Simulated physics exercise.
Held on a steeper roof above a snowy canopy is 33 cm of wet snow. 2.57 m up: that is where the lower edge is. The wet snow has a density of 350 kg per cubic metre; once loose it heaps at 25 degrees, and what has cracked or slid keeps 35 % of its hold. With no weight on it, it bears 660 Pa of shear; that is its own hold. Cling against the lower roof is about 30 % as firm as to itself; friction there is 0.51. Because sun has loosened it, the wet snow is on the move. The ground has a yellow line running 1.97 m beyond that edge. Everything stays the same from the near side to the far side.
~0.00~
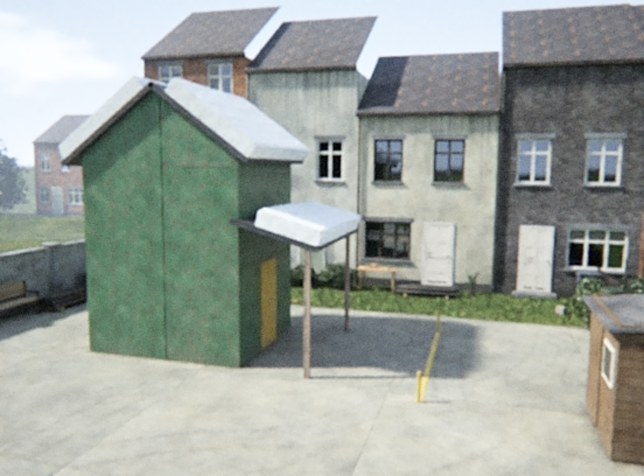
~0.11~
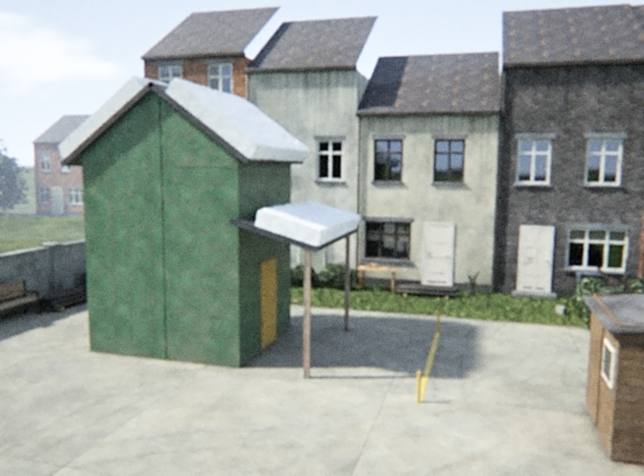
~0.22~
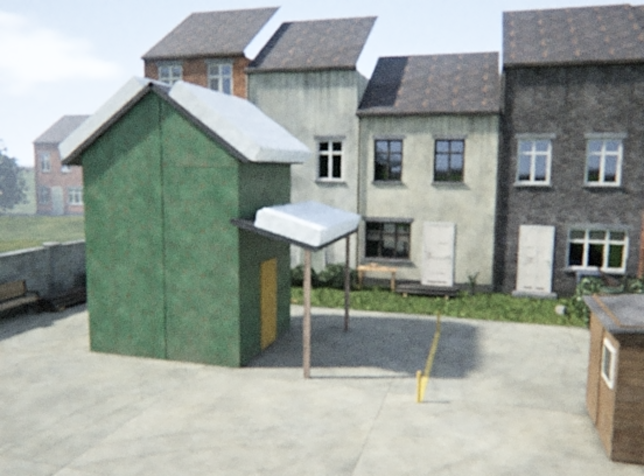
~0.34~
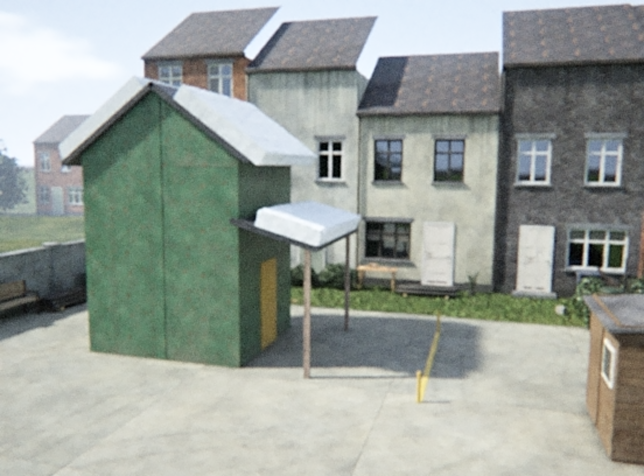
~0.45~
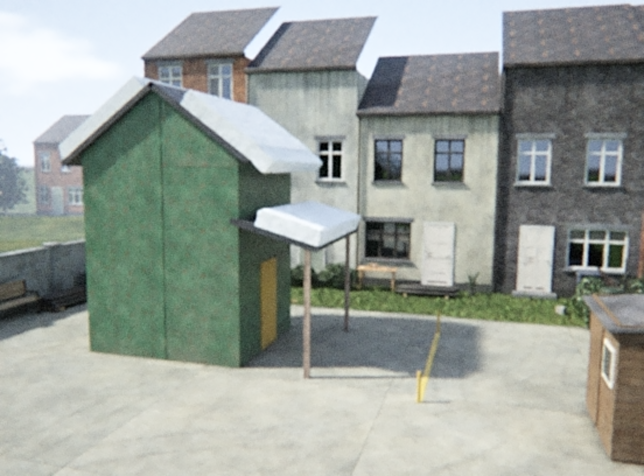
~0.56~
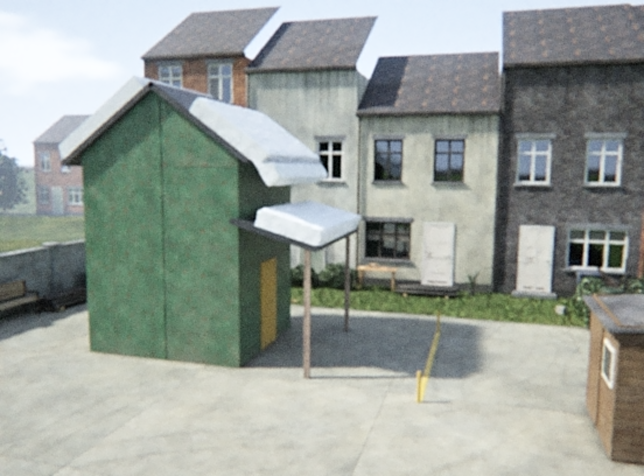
Green building with a yellow door in a paved yard, wet snow sliding down its right roof slope and cracking above a snowy canopy.
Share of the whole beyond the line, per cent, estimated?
Near 37 %.
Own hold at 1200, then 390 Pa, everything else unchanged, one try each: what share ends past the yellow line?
Result: 25 % for the first case, 40 % for the second.
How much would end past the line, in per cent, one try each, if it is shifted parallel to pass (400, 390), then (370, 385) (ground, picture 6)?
Roughly 45 per cent and roughly 60 per cent.
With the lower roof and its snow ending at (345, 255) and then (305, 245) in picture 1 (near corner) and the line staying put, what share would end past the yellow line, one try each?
Roughly 35 % and then 35 %.
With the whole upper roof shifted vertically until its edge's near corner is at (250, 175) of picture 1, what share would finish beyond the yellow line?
25 %.
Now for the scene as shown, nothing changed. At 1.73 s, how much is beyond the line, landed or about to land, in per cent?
About 7 %.
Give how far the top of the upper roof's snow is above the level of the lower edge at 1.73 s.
Snow top above lower edge: Approx. 0.7 m.
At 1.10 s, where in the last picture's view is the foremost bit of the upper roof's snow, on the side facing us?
About (338, 230).
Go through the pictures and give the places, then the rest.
In the first picture, foremost bit of the wet snow at (249, 152).
In the second picture, foremost bit of the wet snow at (250, 153), its middle shifted 2.6 cm, 1 % of it past the upper edge, in one piece.
In the third picture, foremost bit of the wet snow at (253, 143), its middle shifted 10 cm, 5 % of it past the upper edge, in one piece.
In the fourth picture, foremost bit of the wet snow at (258, 153), its middle shifted 23 cm, 11 % of it past the upper edge, in one piece.
In the fifth picture, foremost bit of the wet snow at (265, 158), its middle shifted 41 cm, 20 % of it past the upper edge, cracking.
In the sixth picture, foremost bit of the wet snow at (274, 171), its middle shifted 65 cm, 31 % of it past the upper edge, cracking.
After 1.10 s, none is below the lower edge and 0 % is past the line.
After 1.73 s, 68 % is below the lower edge and 7 % is past the line.
After 2.37 s, 70 % is below the lower edge and 37 % is past the line.
After 3.00 s, 70 % is below the lower edge and 37 % is past the line.
After 3.10 s, 70 % is below the lower edge and 37 % is past the line.
